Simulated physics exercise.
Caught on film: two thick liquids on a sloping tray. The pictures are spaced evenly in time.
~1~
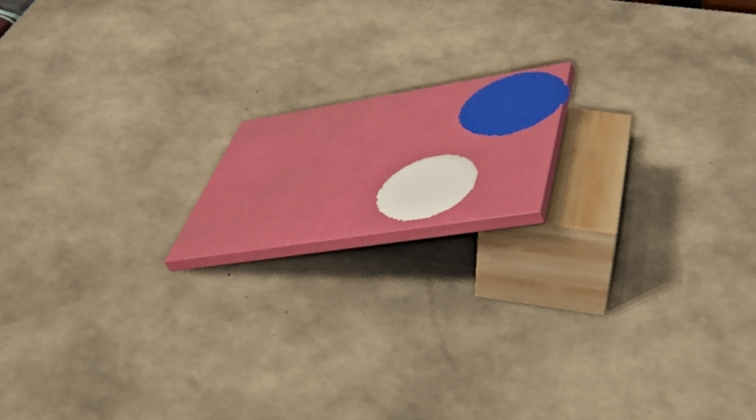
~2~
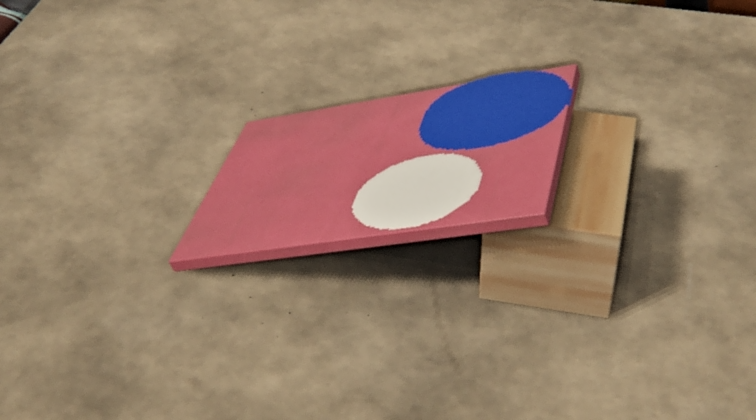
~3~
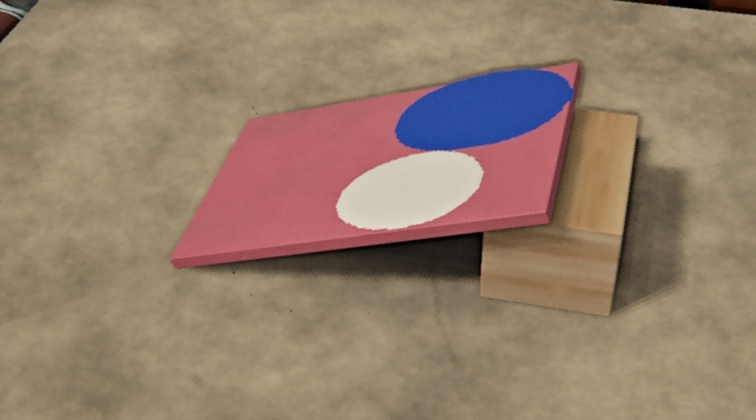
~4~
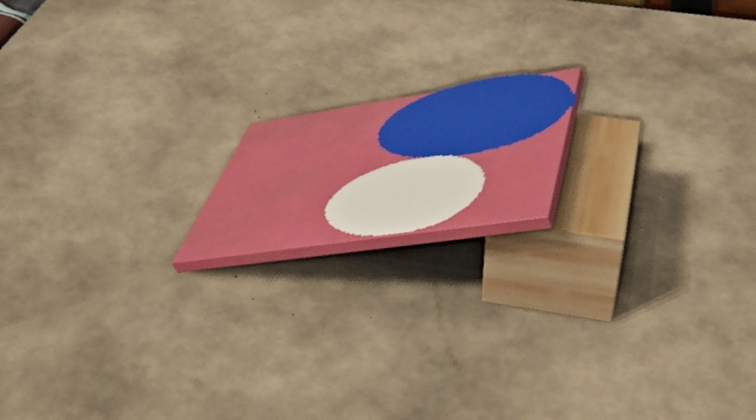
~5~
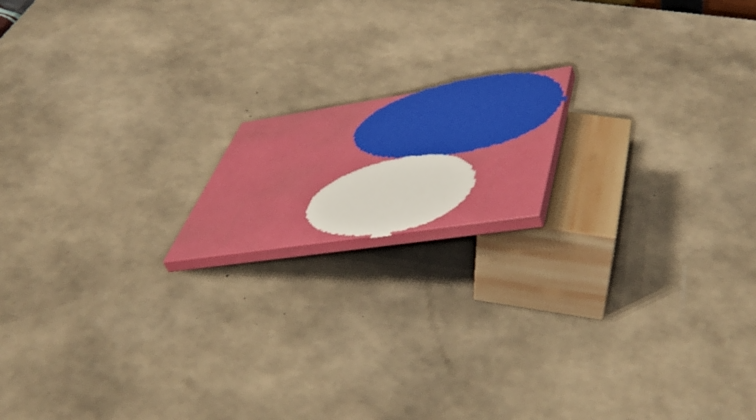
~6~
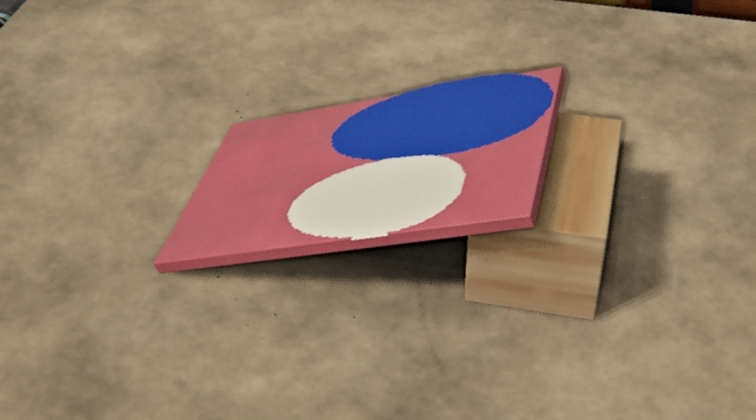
A tilted pink tray rests on a wooden block as blue and white patches spread leftward.
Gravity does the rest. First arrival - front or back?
Back.
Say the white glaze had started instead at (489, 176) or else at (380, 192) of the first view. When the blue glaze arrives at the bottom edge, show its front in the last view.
Its tip would sit near (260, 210) in the first try and at (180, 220) in the second.
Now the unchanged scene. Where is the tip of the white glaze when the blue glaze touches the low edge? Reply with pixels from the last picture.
Its tip should be around (210, 218) in the last picture.
Shortly, the white glaze is three quarters of the way down; the blue glaze is three quarters of the way down.
Then, the white glaze is three quarters of the way down; the blue glaze is close to the edge.
At the finish, the white glaze is close to the edge; the blue glaze is at the low edge.
